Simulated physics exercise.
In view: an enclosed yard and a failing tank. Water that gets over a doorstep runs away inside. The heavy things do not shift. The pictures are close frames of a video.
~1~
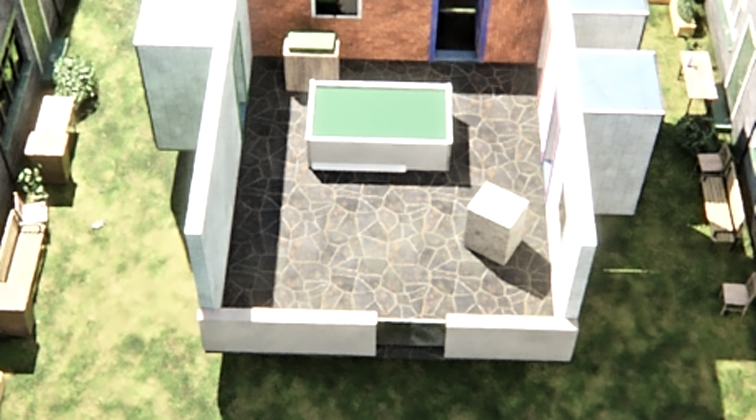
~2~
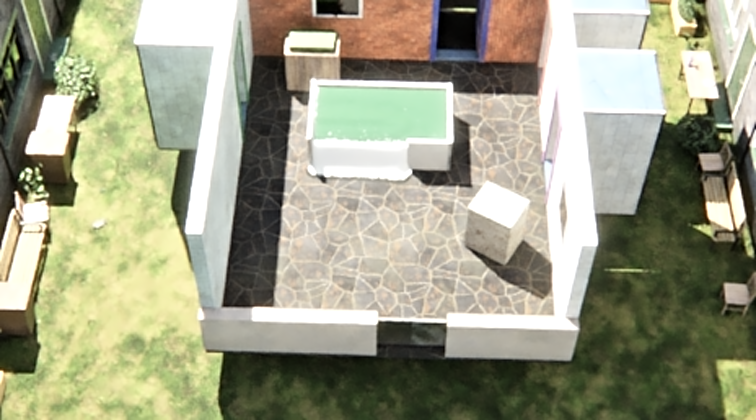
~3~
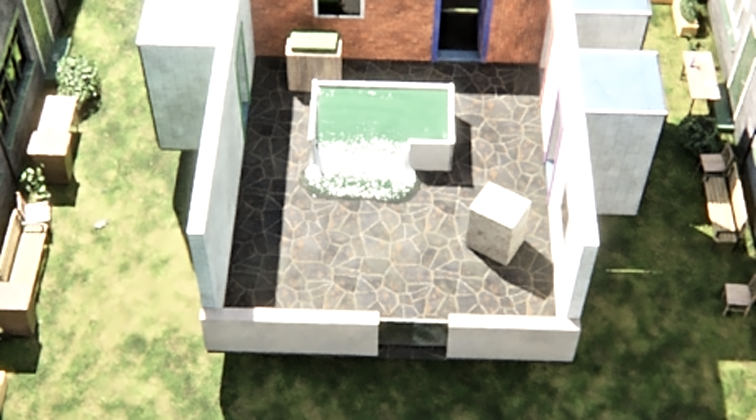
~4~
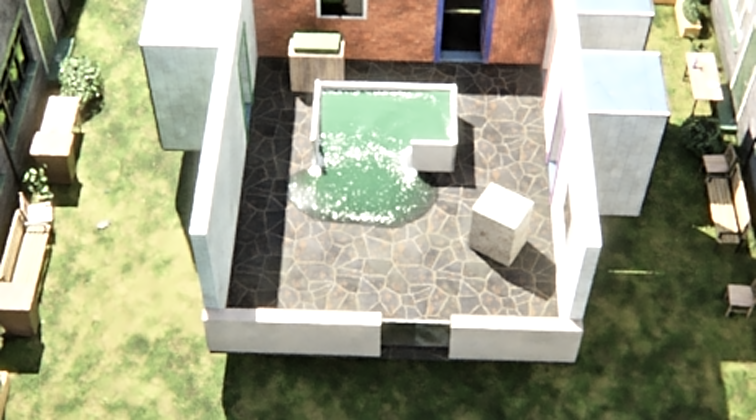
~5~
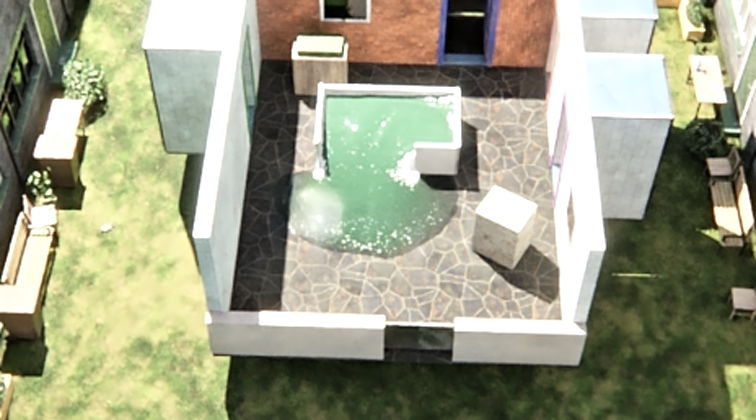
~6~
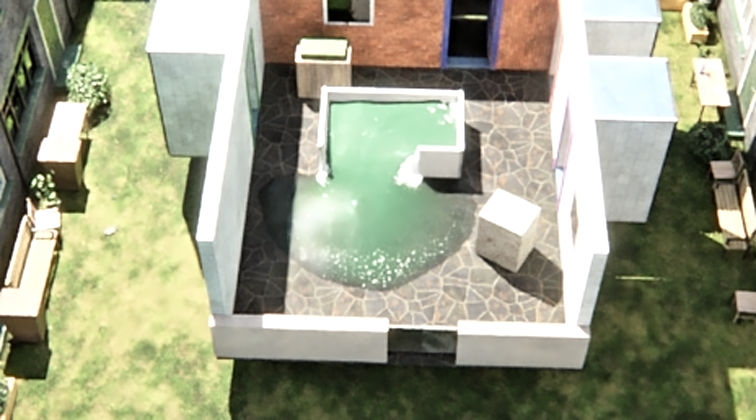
The clip opens on a high view of a walled, stone-paved yard where still green water fills a white rectangular tank. Part of the tank's near wall gives way and water pours out through the gap, foaming white. The green pool then fans across the paving toward the viewer, passing left of a pale block.
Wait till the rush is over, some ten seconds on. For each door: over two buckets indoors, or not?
In the end: The purple door admits no more than that; the red door admits no more than that; the green door admits no more than that; the blue door admits no more than that.
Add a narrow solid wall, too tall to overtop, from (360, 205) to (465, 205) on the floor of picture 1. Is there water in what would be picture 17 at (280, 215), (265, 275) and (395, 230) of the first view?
In that order: Wet, flooded, not flooded.
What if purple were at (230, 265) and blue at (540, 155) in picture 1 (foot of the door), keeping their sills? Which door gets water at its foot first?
First comes the purple one.
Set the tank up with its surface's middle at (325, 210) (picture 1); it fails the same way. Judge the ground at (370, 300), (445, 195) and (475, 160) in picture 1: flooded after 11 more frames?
One after the other: Under water, free of water, no water.
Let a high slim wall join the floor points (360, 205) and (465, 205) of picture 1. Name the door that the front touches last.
The blue one.
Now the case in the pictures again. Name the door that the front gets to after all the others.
That is the blue-painted one.
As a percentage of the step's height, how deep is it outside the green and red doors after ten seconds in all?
Roughly 40 per cent, then 80 per cent.
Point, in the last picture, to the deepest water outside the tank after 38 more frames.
Around (541, 348).
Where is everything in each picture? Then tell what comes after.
The first picture shows still water in the tank at (380, 115).
In the second picture, water pours out at (359, 155) and has run to (408, 176).
In the third picture, the front is at (409, 196), out from the gap at (361, 158).
In the fourth picture, the front is at (418, 215), out from the gap at (363, 159).
In the fifth picture, the front is at (395, 253), out from the gap at (367, 163).
In the sixth picture, water pours out at (370, 166) and has run to (391, 286).
A moment on, water covers 45 % of the floor; the purple door not reached, the red door not reached, the green door not reached, the blue door not reached.
Next, water covers 45 % of the floor; the purple door not reached, the red door not reached, the green door not reached, the blue door not reached.
Then, water covers 50 % of the floor; the purple door not reached, the red door not reached, the green door not reached, the blue door not reached.
Later, water covers 80 % of the floor; the purple door wet at the sill, nothing in, the red door wet at the sill, nothing in, the green door wet at the sill, nothing in, the blue door not reached.
In the end, water covers 95 % of the floor; the purple door wet at the sill, nothing in, the red door wet at the sill, nothing in, the green door wet at the sill, nothing in, the blue door under two buckets in.
